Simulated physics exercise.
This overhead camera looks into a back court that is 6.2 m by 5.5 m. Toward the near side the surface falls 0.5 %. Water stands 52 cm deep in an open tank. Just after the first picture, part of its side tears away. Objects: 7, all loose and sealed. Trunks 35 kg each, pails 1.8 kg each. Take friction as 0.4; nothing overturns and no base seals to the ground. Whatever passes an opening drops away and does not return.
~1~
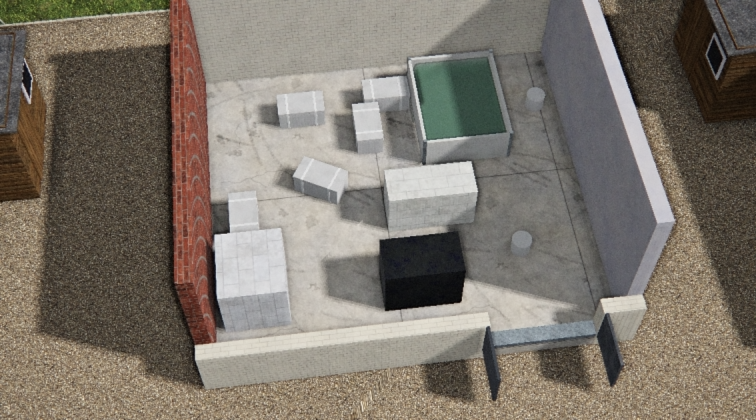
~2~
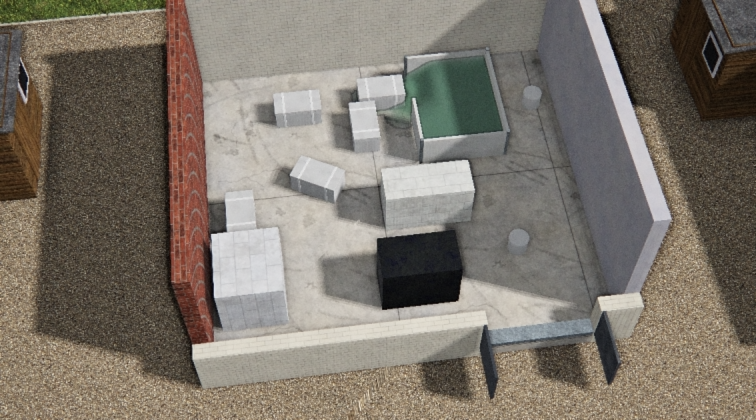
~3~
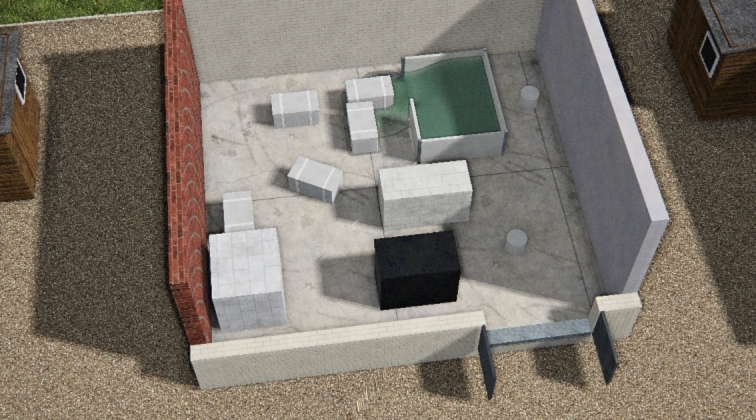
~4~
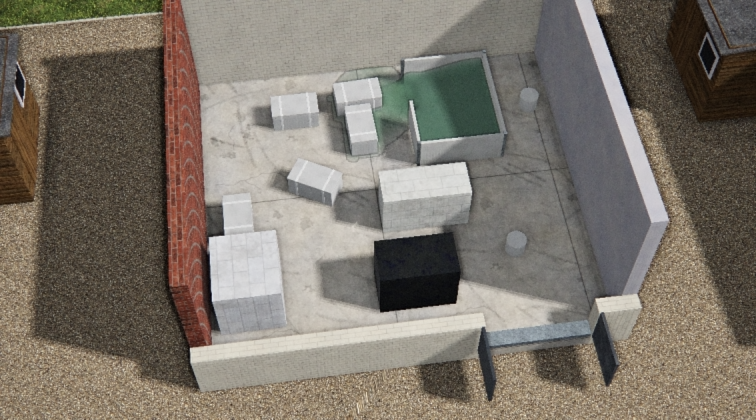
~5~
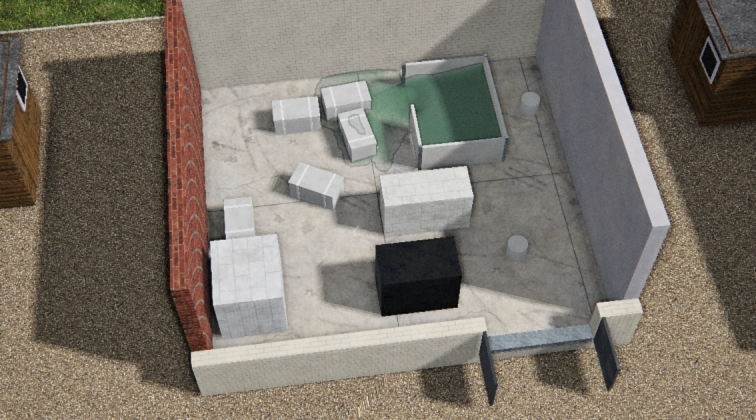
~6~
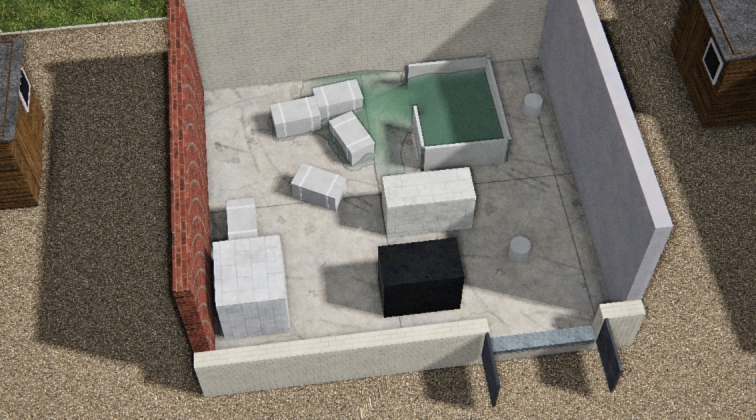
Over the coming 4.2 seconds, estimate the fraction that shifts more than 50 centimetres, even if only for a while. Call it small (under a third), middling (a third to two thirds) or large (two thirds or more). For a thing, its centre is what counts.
Middling, a third to two thirds.
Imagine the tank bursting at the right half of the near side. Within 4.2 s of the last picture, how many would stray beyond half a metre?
Count: 1.
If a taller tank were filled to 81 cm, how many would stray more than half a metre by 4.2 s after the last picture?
Count: 5.
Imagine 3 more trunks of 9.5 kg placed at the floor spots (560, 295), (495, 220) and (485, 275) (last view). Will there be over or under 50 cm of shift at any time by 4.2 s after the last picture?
Reading them off in order: Not beyond, not beyond, not beyond.
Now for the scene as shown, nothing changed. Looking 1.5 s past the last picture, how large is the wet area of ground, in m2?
About 13 m2 is covered.
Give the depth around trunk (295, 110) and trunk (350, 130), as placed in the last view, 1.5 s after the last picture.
Depth approx. 10 cm / 5 cm.
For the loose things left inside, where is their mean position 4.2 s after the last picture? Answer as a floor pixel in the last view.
Roughly at (346, 193).
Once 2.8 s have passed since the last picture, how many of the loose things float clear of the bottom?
Of them, 2.
Then, 0.4 s after the last picture 2 of 7 are over 50 cm from their spots; 0 afloat.
Then, 1.5 s after the last picture 3 of 7 are over 50 cm from their spots; 1 afloat.
Then, 2.8 s after the last picture 3 of 7 are over 50 cm from their spots; 2 afloat.
Then, 4.2 s after the last picture 4 of 7 are over 50 cm from their spots, and 4 have been at some point; 2 afloat.
